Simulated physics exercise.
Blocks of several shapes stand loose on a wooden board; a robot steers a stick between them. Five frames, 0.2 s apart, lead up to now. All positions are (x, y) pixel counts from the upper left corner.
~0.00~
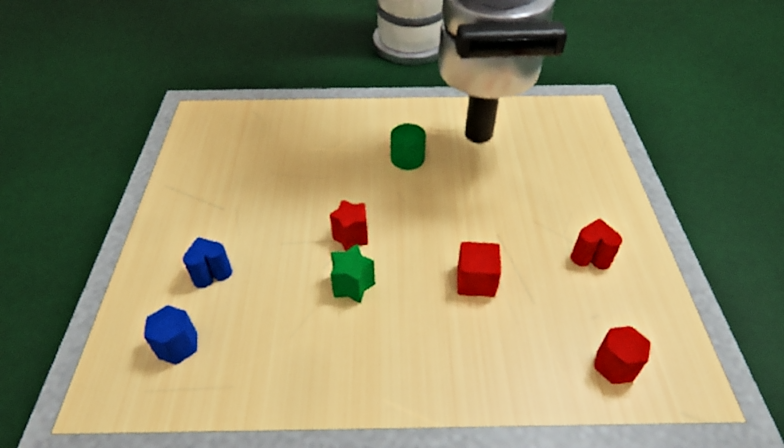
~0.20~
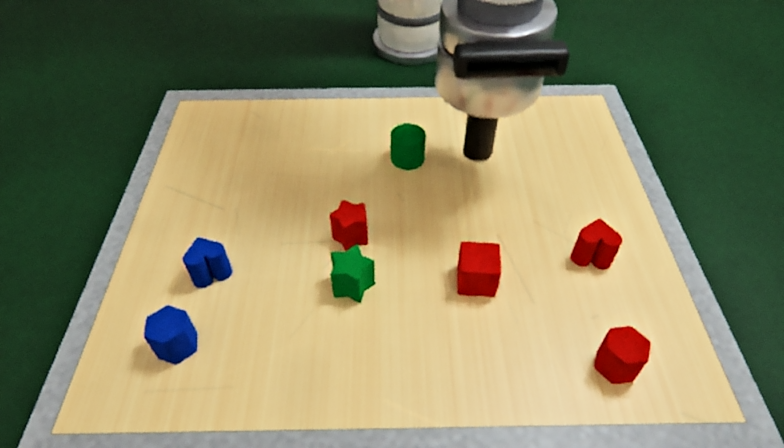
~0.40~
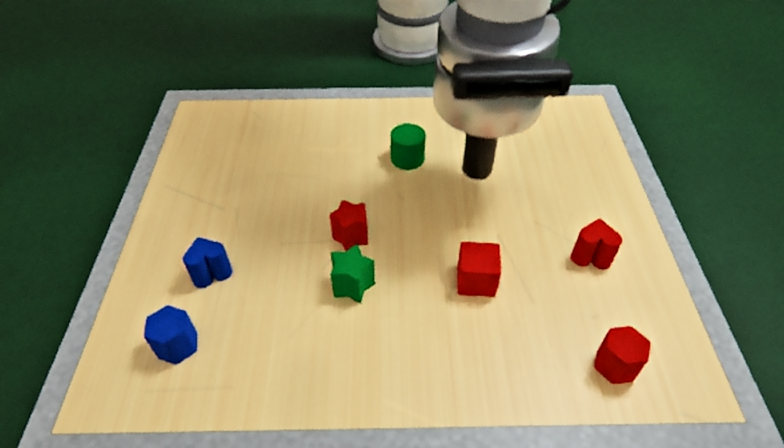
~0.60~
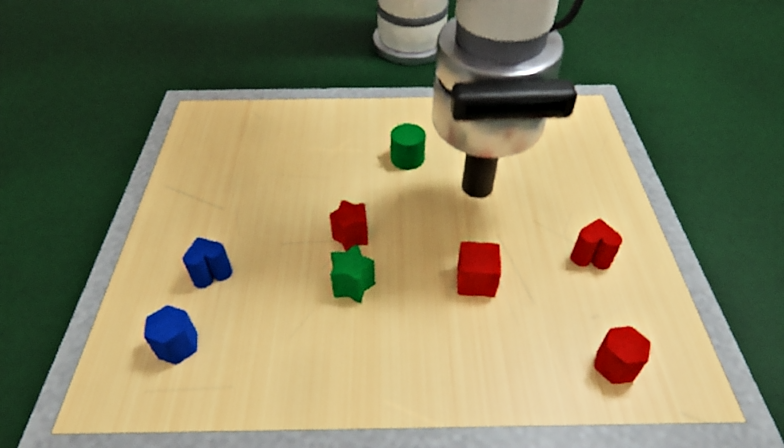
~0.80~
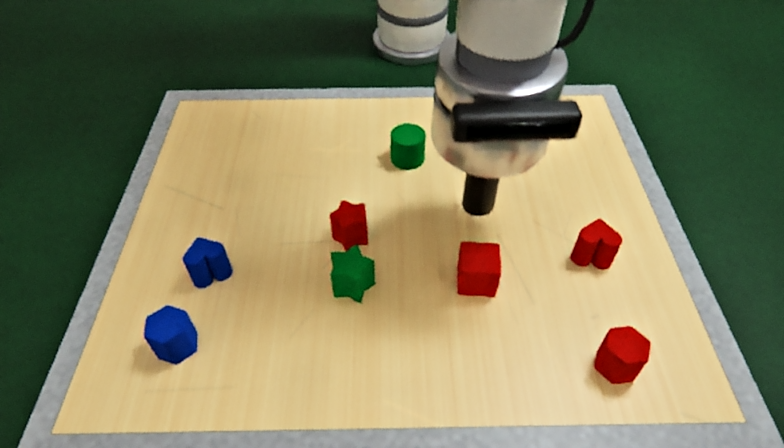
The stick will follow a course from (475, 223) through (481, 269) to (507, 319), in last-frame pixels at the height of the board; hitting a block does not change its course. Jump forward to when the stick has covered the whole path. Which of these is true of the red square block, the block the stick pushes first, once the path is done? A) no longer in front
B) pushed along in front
That would be A.
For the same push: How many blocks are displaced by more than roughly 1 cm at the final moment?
Looking at the path, I think only one of the blocks ends up more than 1 cm away.
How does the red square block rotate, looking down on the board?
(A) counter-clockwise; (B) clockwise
That would be B.
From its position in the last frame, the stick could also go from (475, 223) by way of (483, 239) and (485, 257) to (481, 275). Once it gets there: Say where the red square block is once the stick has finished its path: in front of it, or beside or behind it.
Still being pushed.
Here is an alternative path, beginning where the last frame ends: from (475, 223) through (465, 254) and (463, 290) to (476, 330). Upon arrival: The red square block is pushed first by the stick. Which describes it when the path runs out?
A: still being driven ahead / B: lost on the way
Correct choice: A.
The first path, step by step. One third of the way, stick at (482, 236); nothing pushed yet.
Two thirds of the way, stick at (489, 270); red square block at (480, 293), turned 25° clockwise.
At the end, stick at (512, 303); red square block at (484, 317), turned 55° clockwise.
